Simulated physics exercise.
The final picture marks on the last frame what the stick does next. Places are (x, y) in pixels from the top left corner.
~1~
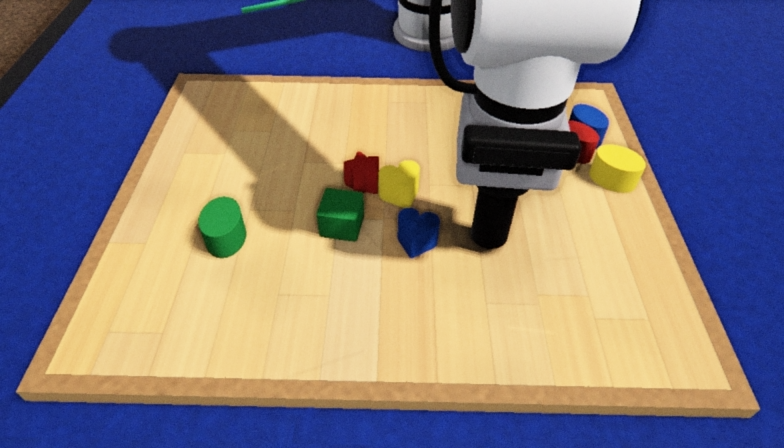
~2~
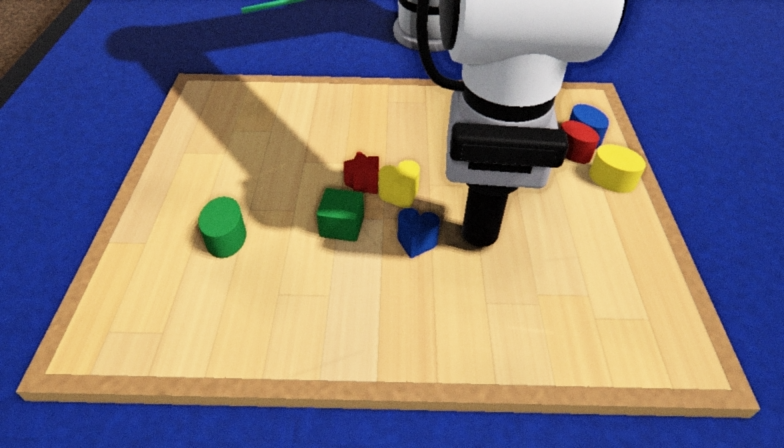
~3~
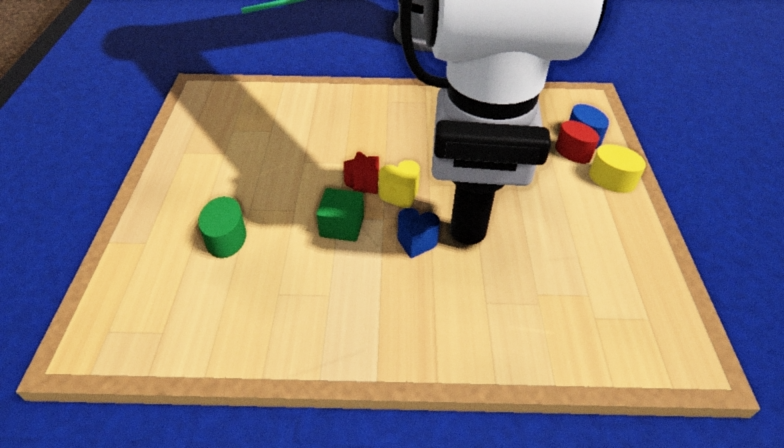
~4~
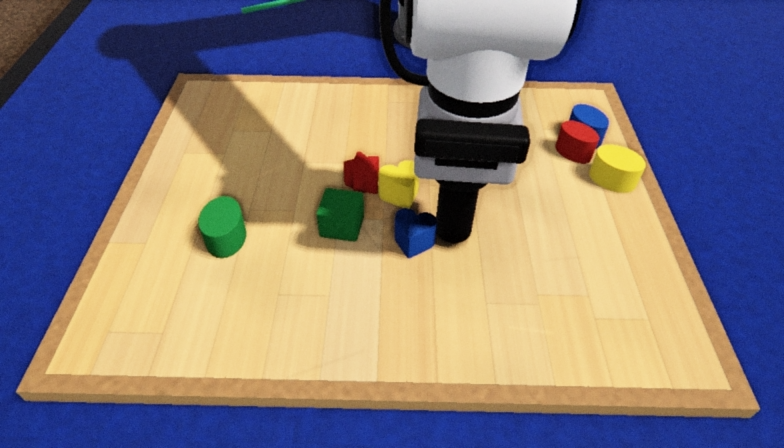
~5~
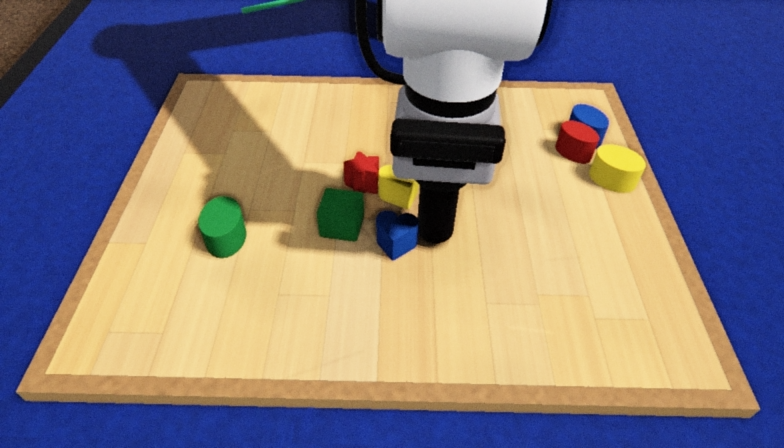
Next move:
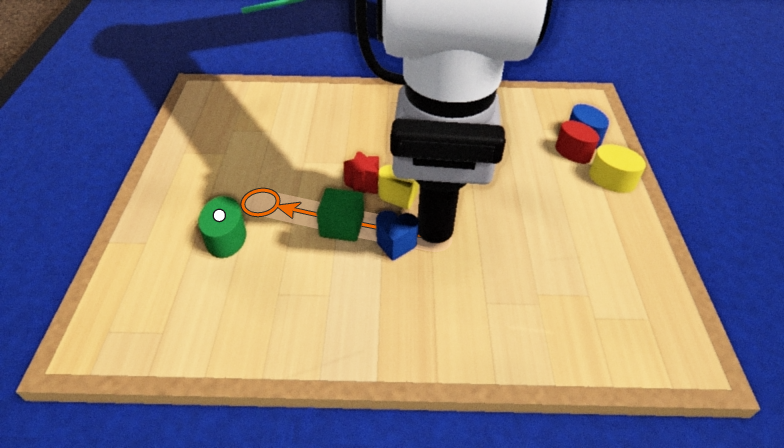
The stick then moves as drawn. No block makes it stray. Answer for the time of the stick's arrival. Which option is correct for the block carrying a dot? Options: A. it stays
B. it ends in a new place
The answer is B.
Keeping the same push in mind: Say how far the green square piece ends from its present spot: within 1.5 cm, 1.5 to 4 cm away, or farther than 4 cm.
The answer is over 4 cm.
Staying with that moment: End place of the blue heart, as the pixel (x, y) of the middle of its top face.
In the picture, that point is around (352, 230).
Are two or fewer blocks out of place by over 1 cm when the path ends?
No
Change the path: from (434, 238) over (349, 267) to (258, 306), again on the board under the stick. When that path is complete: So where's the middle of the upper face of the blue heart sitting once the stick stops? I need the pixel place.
It will likely be found at (283, 239).
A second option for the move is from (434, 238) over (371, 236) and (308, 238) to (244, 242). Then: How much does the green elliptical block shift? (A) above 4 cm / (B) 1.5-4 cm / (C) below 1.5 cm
Choice B: 1.5-4 cm.
Drawn move, from (434, 238) to (261, 202); the dot is on the green elliptical block.
On the path given first. One third of the way, stick at (373, 219); green square piece at (332, 203), turned 15° clockwise; blue heart at (355, 230), turned 85° anticlockwise.
Two thirds of the way, stick at (314, 206); green square piece at (275, 202), turned 40° anticlockwise; blue heart at (352, 230), turned 100° anticlockwise.
At the end, stick at (259, 194); green elliptical block at (194, 225), turned 40° anticlockwise; green square piece at (228, 202), turned 70° anticlockwise; blue heart at (352, 230), turned 100° anticlockwise; yellow heart still.
